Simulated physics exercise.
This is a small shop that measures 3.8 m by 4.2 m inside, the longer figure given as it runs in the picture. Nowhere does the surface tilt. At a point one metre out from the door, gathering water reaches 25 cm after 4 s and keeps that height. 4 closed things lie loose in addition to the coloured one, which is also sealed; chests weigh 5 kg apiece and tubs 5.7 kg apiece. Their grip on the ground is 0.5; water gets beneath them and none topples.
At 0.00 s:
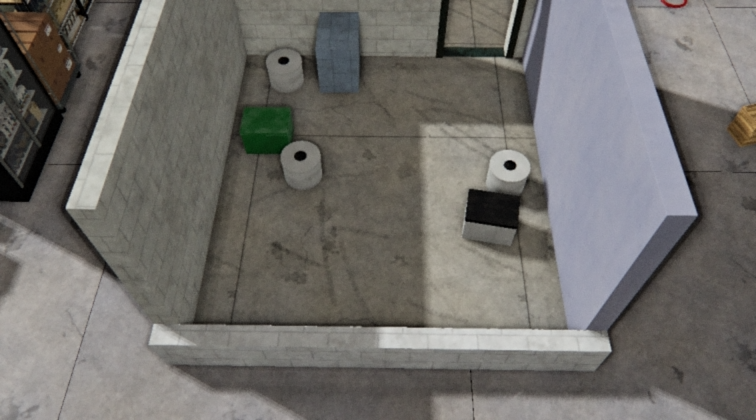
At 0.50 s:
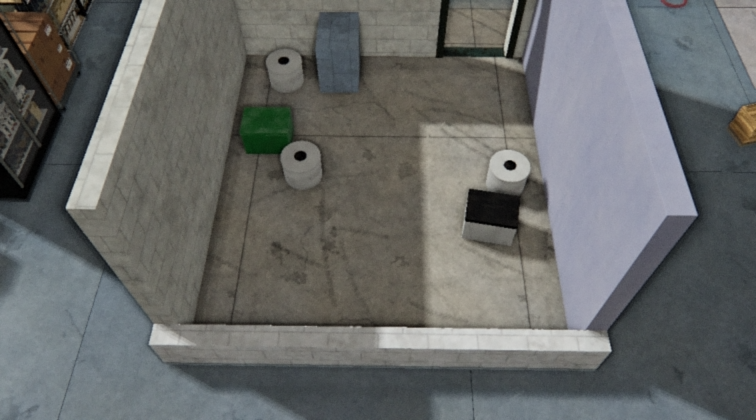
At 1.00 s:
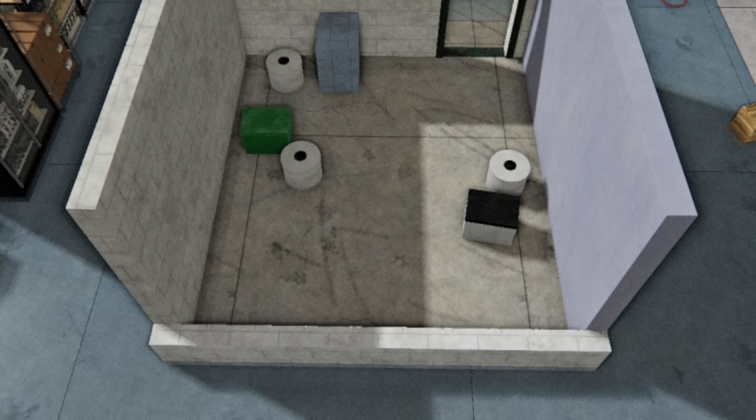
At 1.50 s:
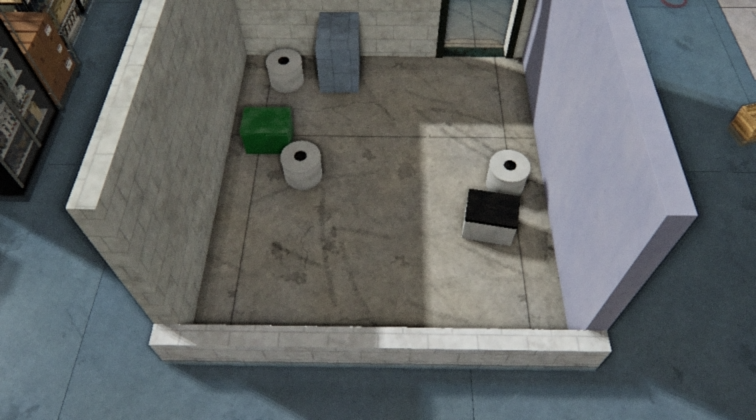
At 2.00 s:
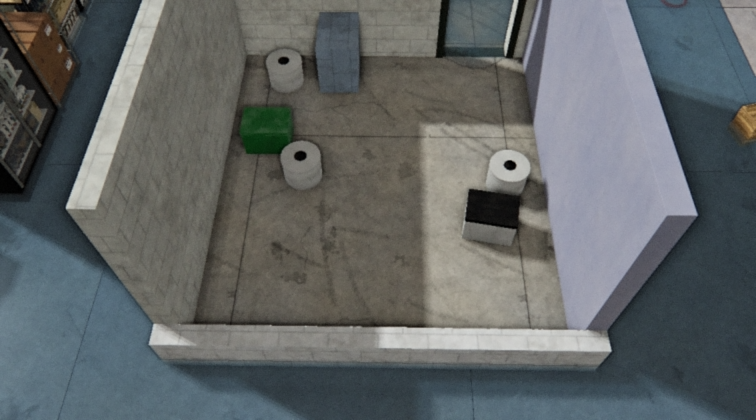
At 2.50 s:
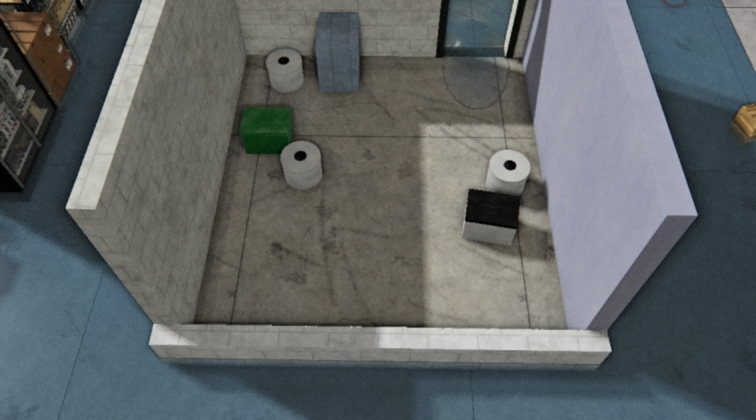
Bluish water spreading across the floor outside a small walled room, then seeping in at the doorway while the objects inside stay still.
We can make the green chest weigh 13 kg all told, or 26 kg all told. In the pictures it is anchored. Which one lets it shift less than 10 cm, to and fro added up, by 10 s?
It needs the heavy one.
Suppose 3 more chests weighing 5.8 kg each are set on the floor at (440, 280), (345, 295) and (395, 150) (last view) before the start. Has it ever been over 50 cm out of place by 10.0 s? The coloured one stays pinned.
Listed in turn, they go over the bar, over the bar, over the bar.
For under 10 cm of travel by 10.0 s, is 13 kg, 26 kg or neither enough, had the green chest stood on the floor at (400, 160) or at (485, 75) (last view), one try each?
In that order: Only the larger holds; neither holds.
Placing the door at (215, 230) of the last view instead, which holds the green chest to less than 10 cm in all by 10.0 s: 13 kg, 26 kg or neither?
Outcome - the lighter pick works.
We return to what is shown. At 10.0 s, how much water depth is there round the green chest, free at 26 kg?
Around 7 cm.
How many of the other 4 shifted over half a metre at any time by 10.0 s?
Answer: 2.
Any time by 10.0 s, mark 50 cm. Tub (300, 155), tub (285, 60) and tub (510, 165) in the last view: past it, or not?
In that order: Below, below, beyond.
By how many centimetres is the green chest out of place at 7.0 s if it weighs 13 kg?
Roughly 0 cm.
After 3.5 s the green chest would be 0 cm from its start with 13 kg and 0 cm from its start with 26 kg; 0 cm of water round it then.
After 4.5 s the green chest would be 0 cm from its start with 13 kg and 0 cm from its start with 26 kg; 0 cm of water round it then.
After 7.0 s the green chest would be 0 cm from its start with 13 kg and 0 cm from its start with 26 kg; 1 cm of water round it then.
After 10.0 s the green chest would be 54 cm from its start with 13 kg and 0 cm from its start with 26 kg; 7 cm of water round it then.
